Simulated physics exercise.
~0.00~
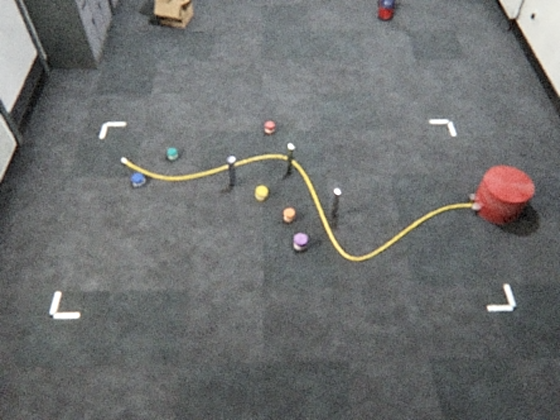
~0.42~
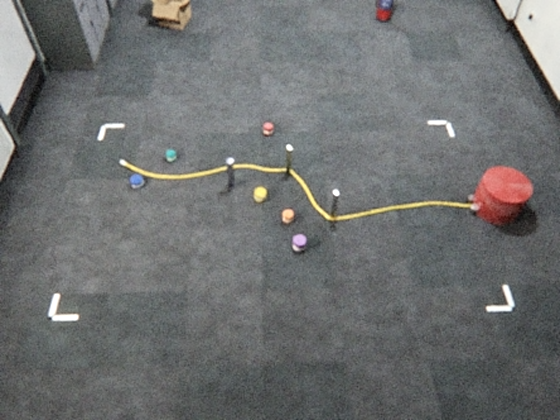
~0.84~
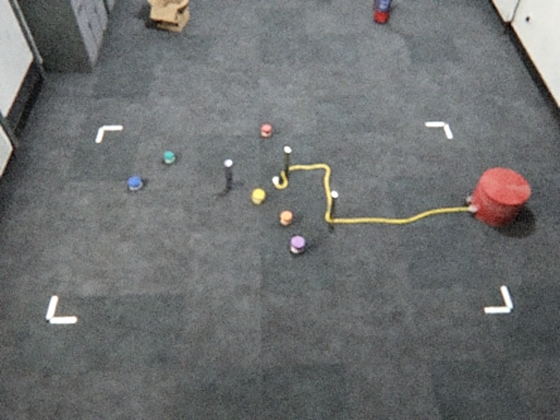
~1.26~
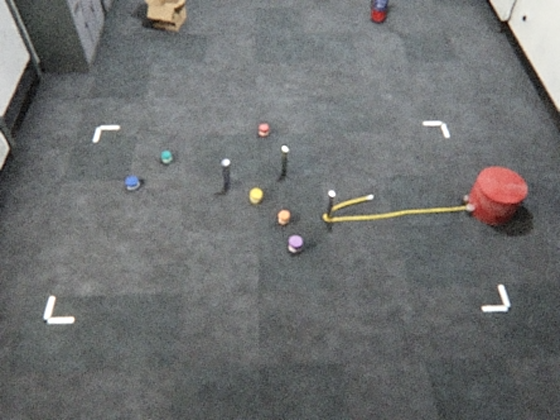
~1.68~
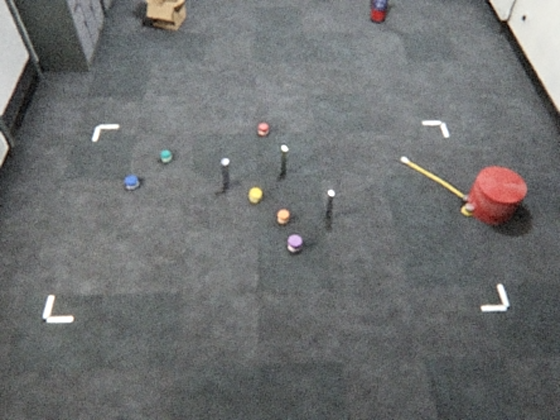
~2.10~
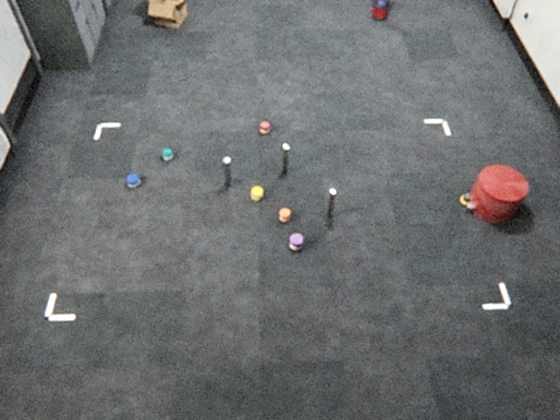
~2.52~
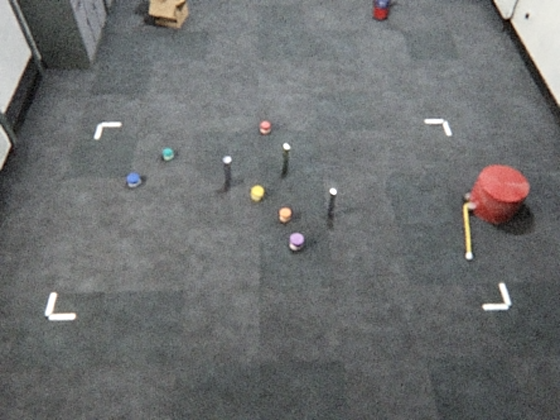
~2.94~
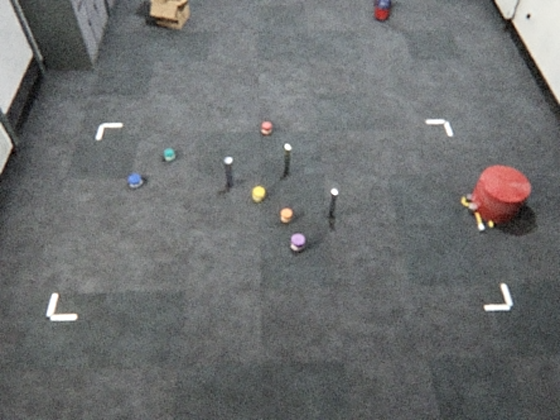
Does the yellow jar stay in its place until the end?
Yes, the yellow jar stays where it started while the cord is drawn away past it.
A yellow cord slides back past upright posts to a red canister, leaving the small jars unmoved.
